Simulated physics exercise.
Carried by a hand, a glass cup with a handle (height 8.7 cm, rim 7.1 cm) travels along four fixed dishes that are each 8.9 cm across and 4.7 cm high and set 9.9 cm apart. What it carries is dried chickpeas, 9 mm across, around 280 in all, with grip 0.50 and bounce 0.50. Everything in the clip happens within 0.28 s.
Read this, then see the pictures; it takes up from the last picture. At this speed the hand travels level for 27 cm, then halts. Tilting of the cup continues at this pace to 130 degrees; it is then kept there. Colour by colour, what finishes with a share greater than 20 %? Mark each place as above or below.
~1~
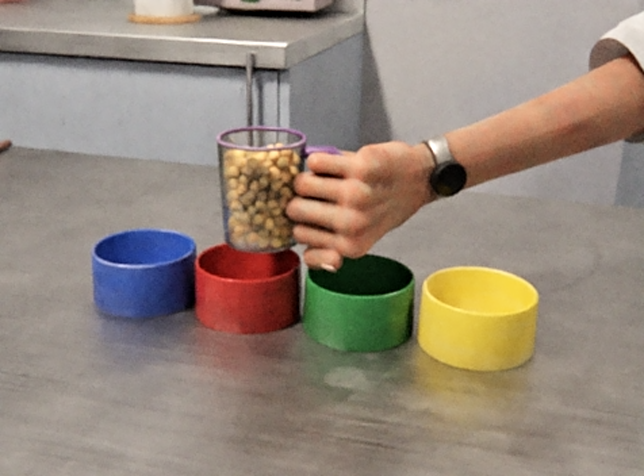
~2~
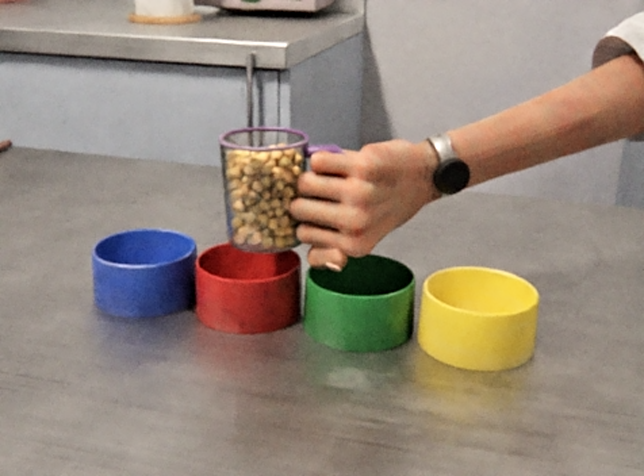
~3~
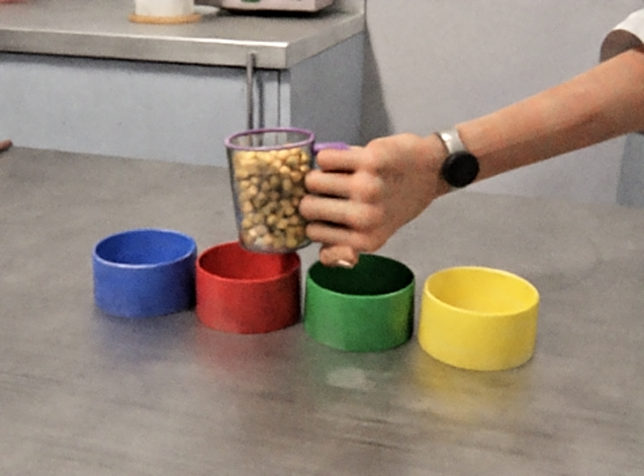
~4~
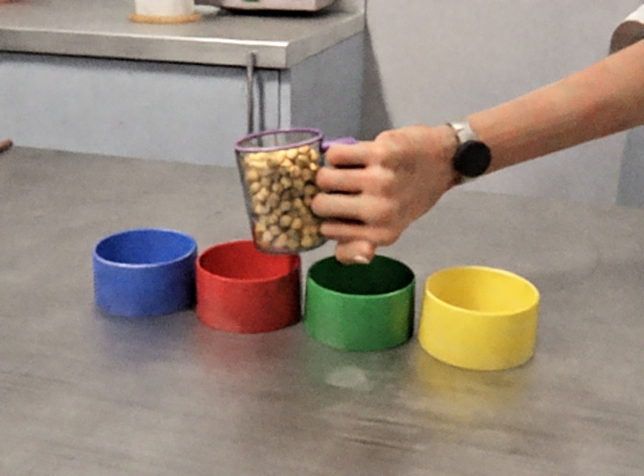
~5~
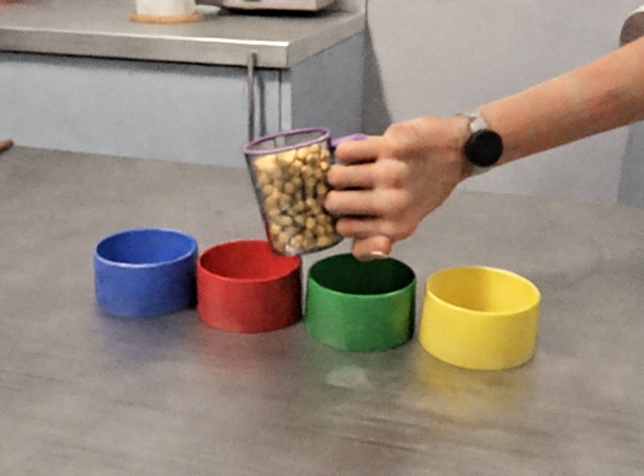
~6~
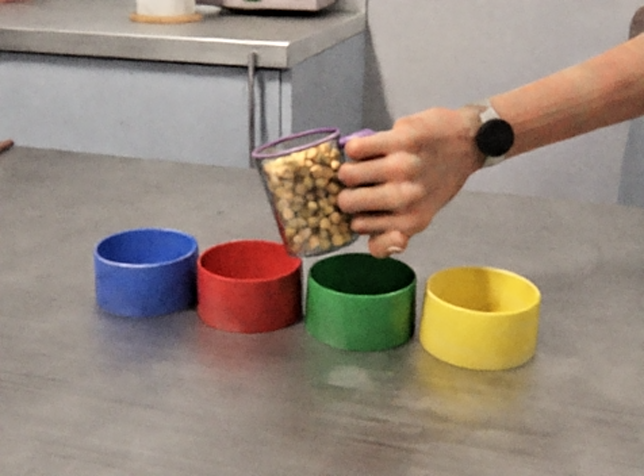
Marks: Red below, blue below, green below, yellow above, counter above.
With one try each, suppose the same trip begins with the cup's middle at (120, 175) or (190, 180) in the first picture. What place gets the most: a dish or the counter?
Green; yellow.
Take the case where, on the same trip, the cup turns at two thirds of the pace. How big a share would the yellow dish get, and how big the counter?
Yellow 70, counter 30.
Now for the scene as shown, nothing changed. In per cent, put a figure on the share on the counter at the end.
The answer is roughly 40 per cent.
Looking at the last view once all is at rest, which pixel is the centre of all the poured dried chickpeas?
Look around (503, 334) in the last picture.
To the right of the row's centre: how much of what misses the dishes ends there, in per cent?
Roughly 100 %.
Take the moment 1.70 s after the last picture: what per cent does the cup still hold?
Estimate: Around 0 % of the load.
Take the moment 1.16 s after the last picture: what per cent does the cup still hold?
I'd put it at roughly 85 per cent.
Then, 0.70 s after the last picture, tilt 70 degrees; cup holds 100 %.
Then, 1.16 s after the last picture, tilt 105 degrees; cup holds 85 %, yellow 10 %.
Then, 1.70 s after the last picture, tilt 130 degrees; cup holds 0 %, yellow 60 %.
In the end, red 0 %, blue 0 %, green 0 %, yellow 60 %, counter 40 %.
